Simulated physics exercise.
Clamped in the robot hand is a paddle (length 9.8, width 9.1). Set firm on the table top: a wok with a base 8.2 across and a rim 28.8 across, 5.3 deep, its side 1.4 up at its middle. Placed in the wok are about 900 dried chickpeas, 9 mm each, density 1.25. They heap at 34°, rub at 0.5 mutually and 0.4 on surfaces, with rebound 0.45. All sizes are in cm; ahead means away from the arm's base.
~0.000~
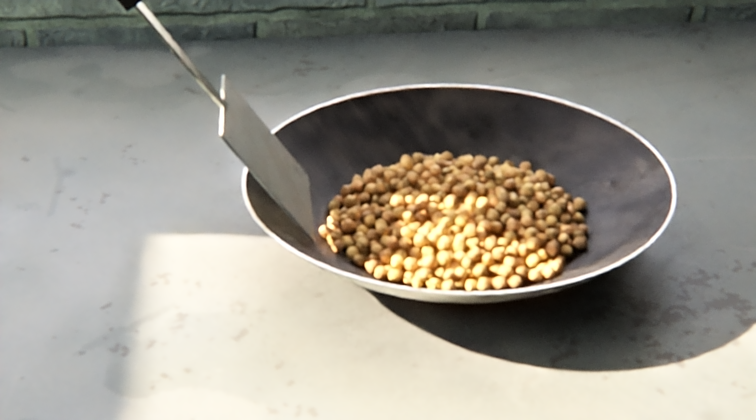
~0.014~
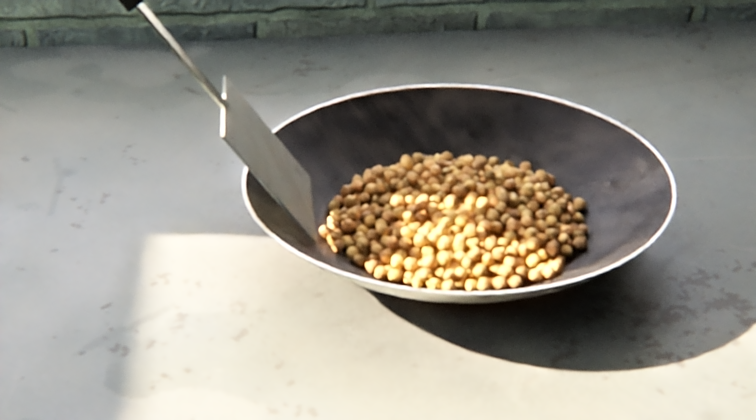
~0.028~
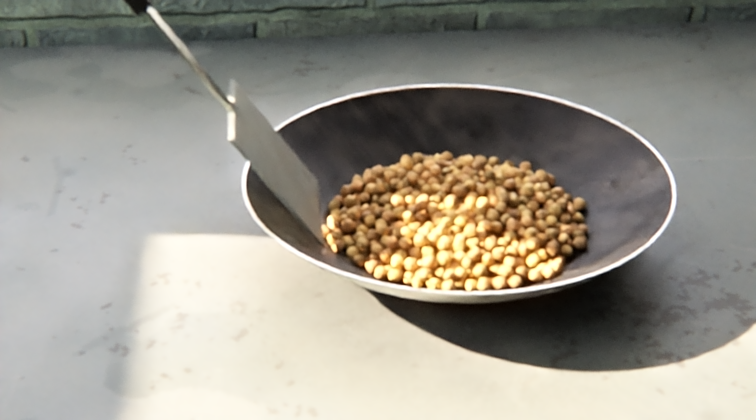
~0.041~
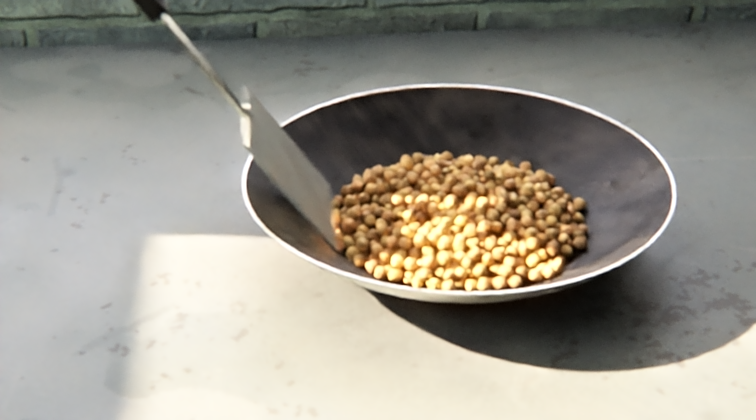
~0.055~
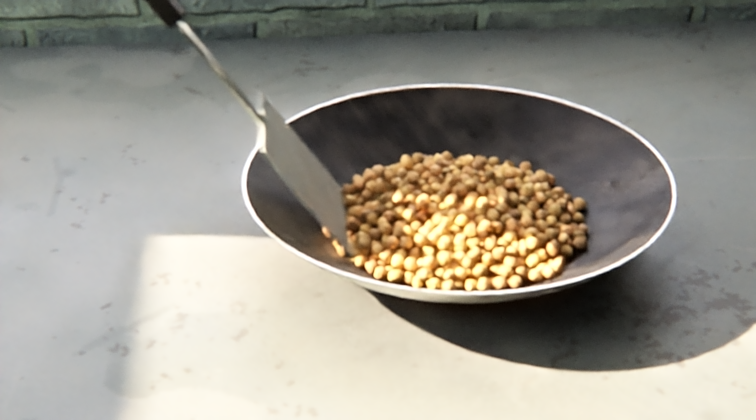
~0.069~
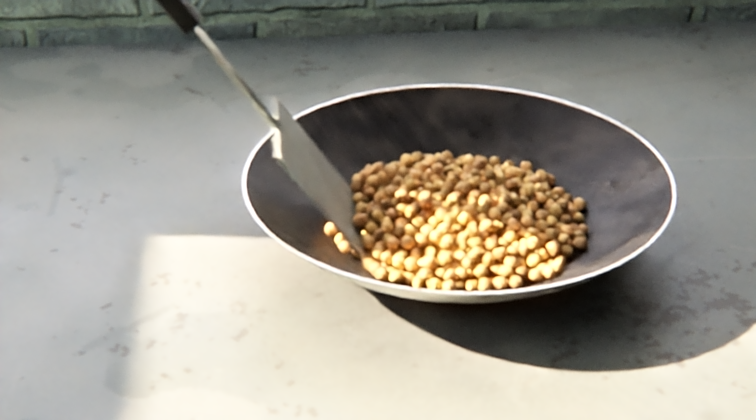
In this clip, a flat metal paddle angled into the left side of a dark wok of dried chickpeas barely moves at first, then slides a short way right into the heap, pushing the nearest chickpeas and leaving a few behind it.
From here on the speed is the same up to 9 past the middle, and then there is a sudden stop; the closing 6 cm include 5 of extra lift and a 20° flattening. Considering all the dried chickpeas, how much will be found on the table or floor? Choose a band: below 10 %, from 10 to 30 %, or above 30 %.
That share falls between 10 and 30 %.
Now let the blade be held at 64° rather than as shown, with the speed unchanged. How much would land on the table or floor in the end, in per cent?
20 %.
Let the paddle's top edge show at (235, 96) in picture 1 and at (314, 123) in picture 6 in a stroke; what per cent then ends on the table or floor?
Near 35 in a hundred.
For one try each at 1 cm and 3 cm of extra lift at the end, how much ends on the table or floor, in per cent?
I'd put it near 15 in a hundred, then near 25 in a hundred.
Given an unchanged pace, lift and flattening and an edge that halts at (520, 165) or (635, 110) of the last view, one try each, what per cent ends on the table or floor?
I'd say roughly 0 per cent, then roughly 35 per cent.
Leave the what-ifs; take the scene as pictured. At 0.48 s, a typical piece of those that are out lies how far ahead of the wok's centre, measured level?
I'd say some 22 centimetres.
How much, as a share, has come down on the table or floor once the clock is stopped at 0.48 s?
It comes to some 15 in a hundred.
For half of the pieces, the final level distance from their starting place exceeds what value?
Some 5 centimetres.
After 0.15 s, sloping 56°, highest piece 6 above the table; 900 in the wok.
After 0.24 s, sloping 50°, highest piece 6 above the table; 900 in the wok.
After 0.48 s, sloping 36°, highest piece 6 above the table; 719 in the wok, 147 on the table or floor, 34 on the blade or in flight.
After 1.53 s, sloping 36°, highest piece 6 above the table; 719 in the wok, 181 on the table or floor.
In the end, 719 in the wok, 181 on the table or floor. That is 20 % on the table or floor.
